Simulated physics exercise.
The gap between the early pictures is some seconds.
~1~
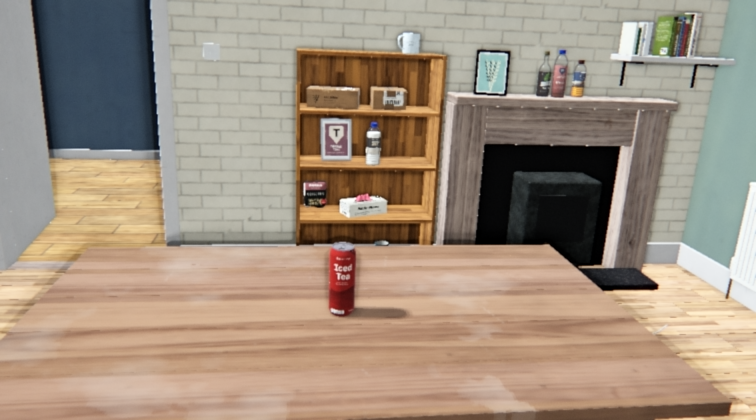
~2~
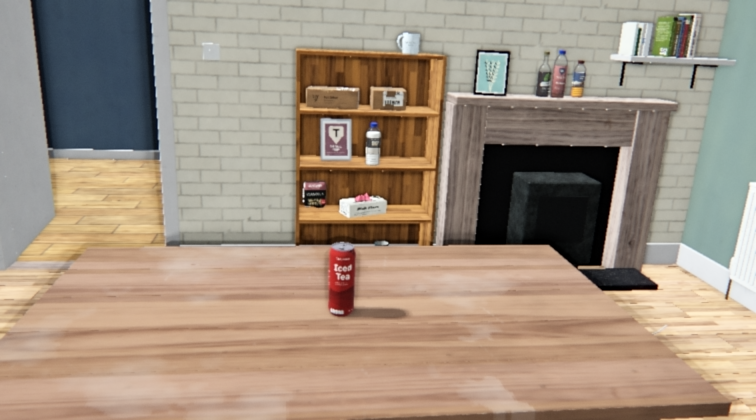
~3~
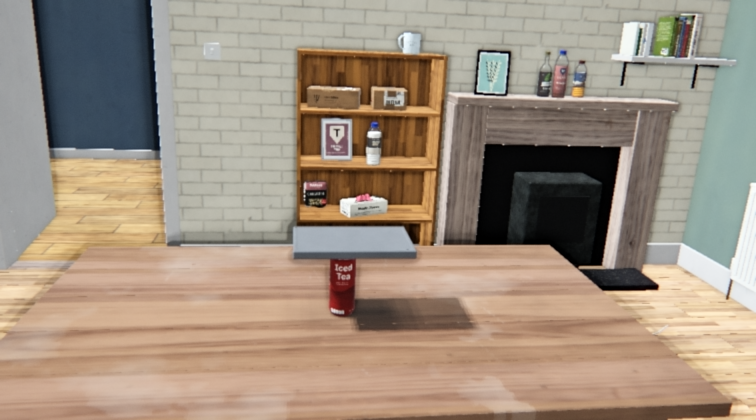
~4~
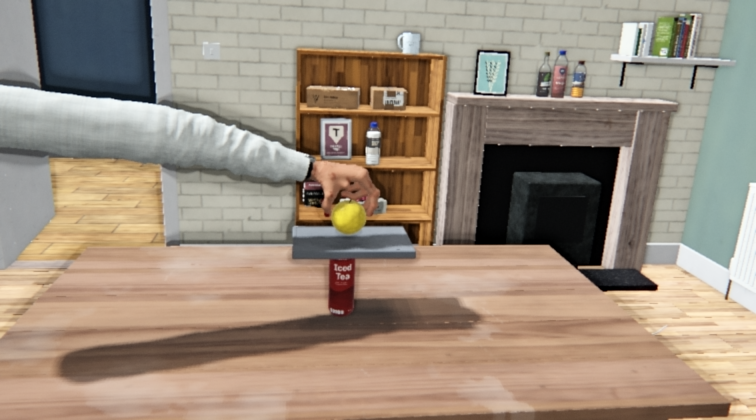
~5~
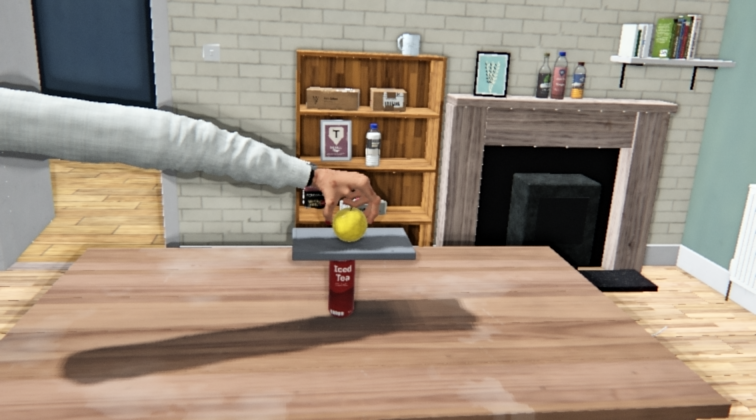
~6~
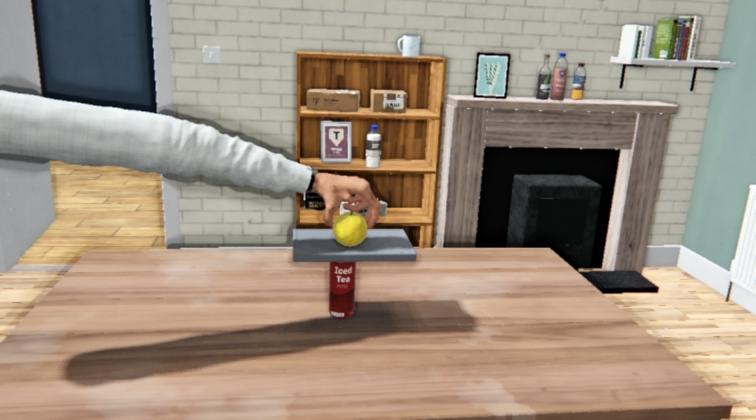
An arm in a pale sleeve reached in from the left and lowered a yellow apple onto a grey lid, which had appeared earlier on top of a red iced tea can on the table.
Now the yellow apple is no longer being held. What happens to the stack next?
The stack stays upright.
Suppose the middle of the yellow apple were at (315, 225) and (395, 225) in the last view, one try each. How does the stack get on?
The stack remains upright with the first try and topples over with the second.
Then, 0.30 s past the last view, nothing moves.
Then, 0.70 s past the last view, yellow apple resting near (350, 229).
Finally, all 3 still in place. Final places as the last picture's camera would see them, yellow apple near (351, 229). The stack keeps its balance.
